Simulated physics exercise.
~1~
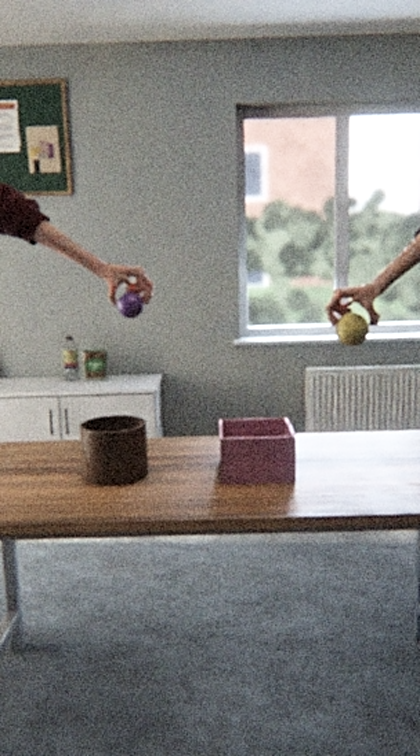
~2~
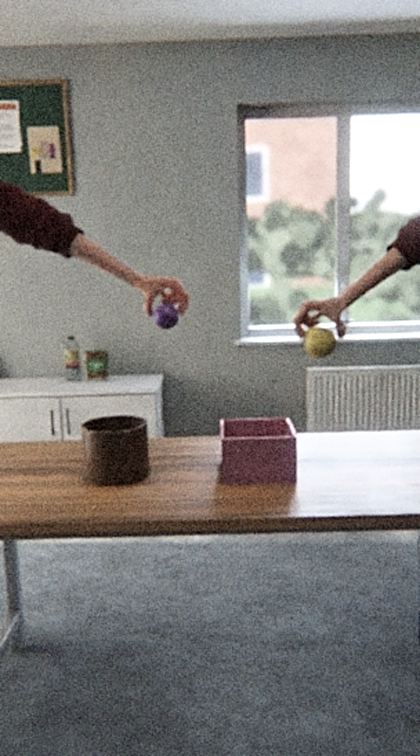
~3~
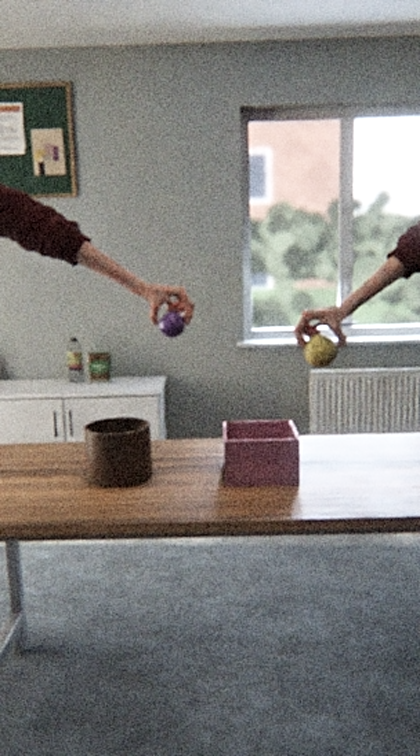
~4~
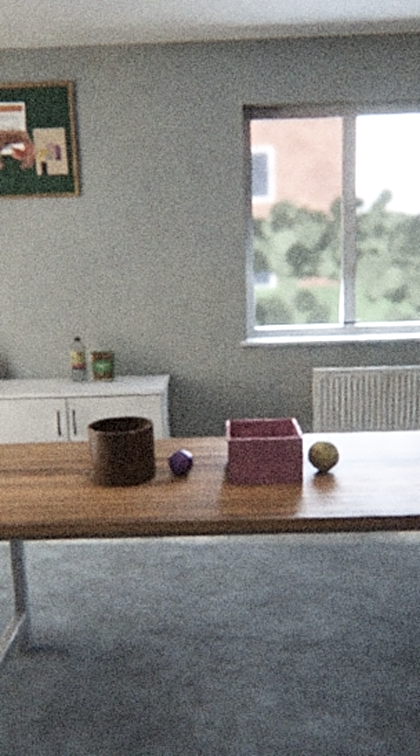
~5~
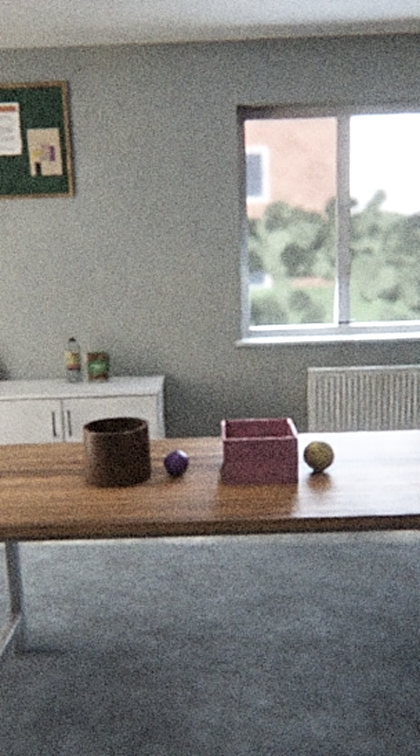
Purple and yellow balls held by two hands moving inward, then dropping onto a wooden table beside the brown and pink containers.
